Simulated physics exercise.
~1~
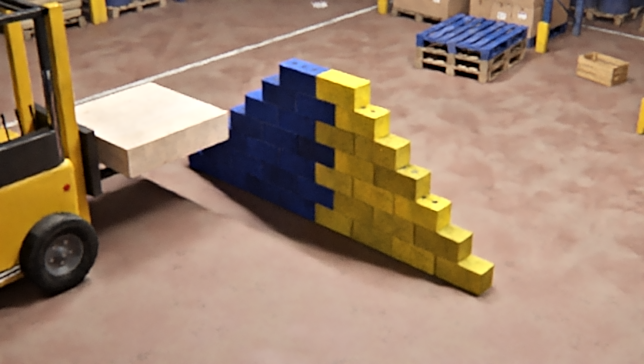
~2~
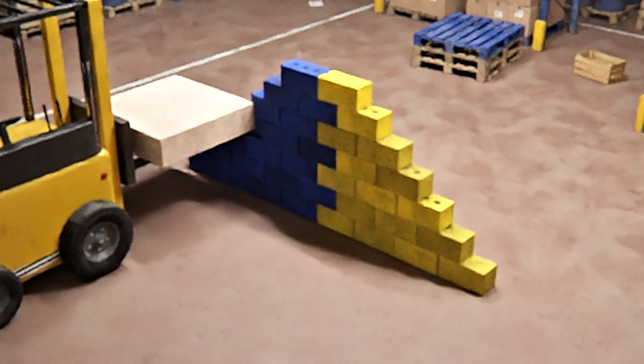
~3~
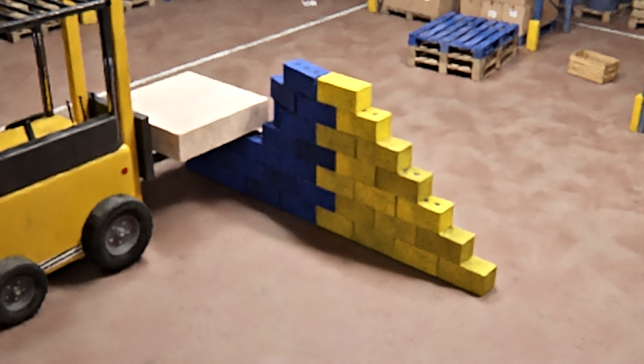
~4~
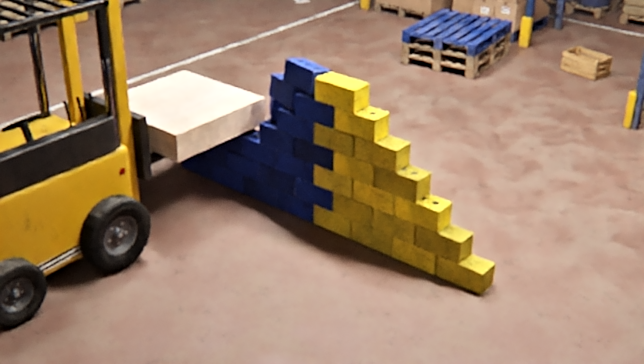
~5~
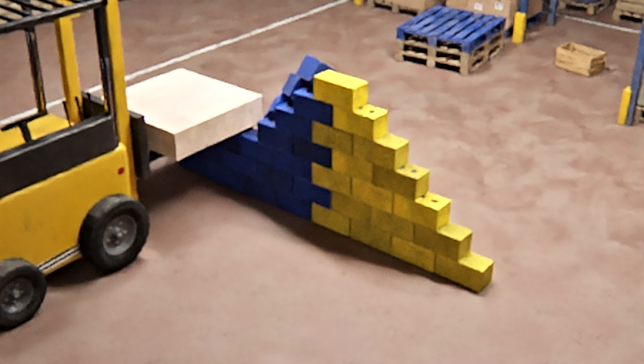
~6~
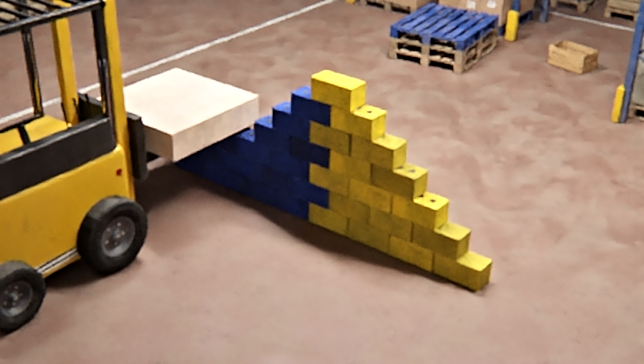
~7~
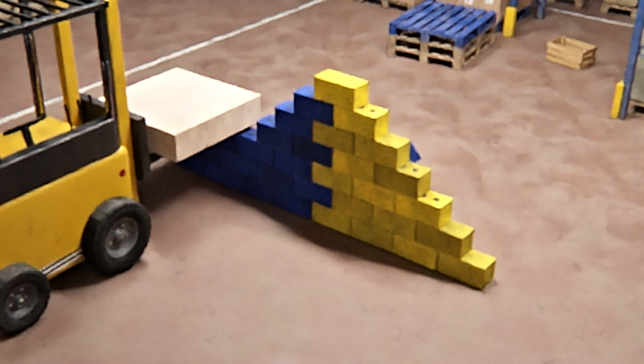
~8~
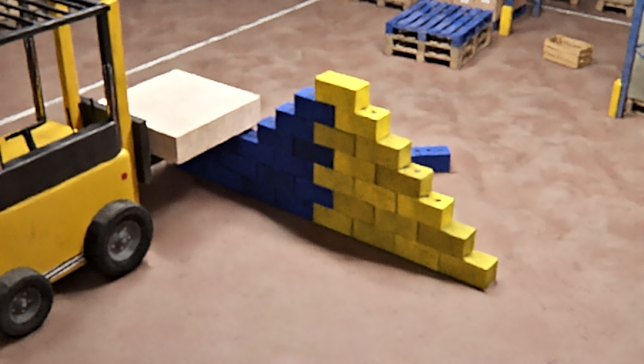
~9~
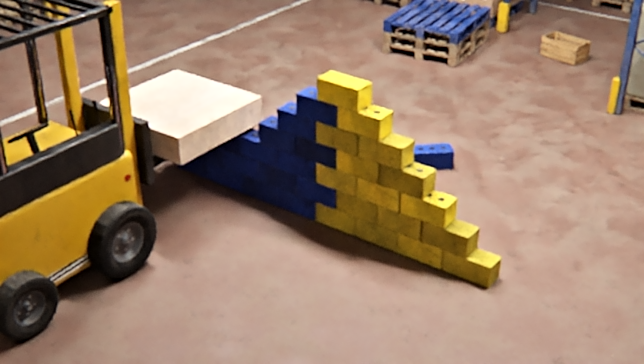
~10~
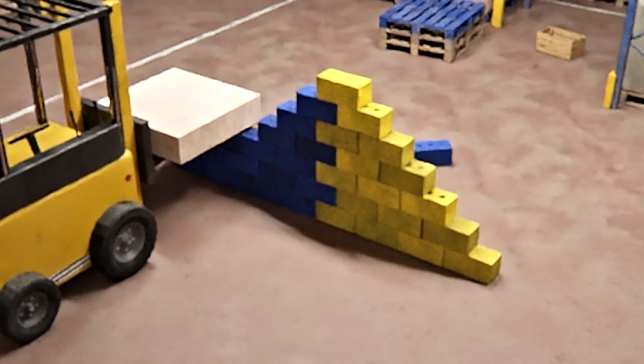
The video shows a yellow forklift carrying a pale block rightward against a stepped wall of blue and yellow blocks, tipping top blue blocks off behind it. The forklift stops, and one blue block comes to rest on the floor beyond the wall while the yellow section stays standing.
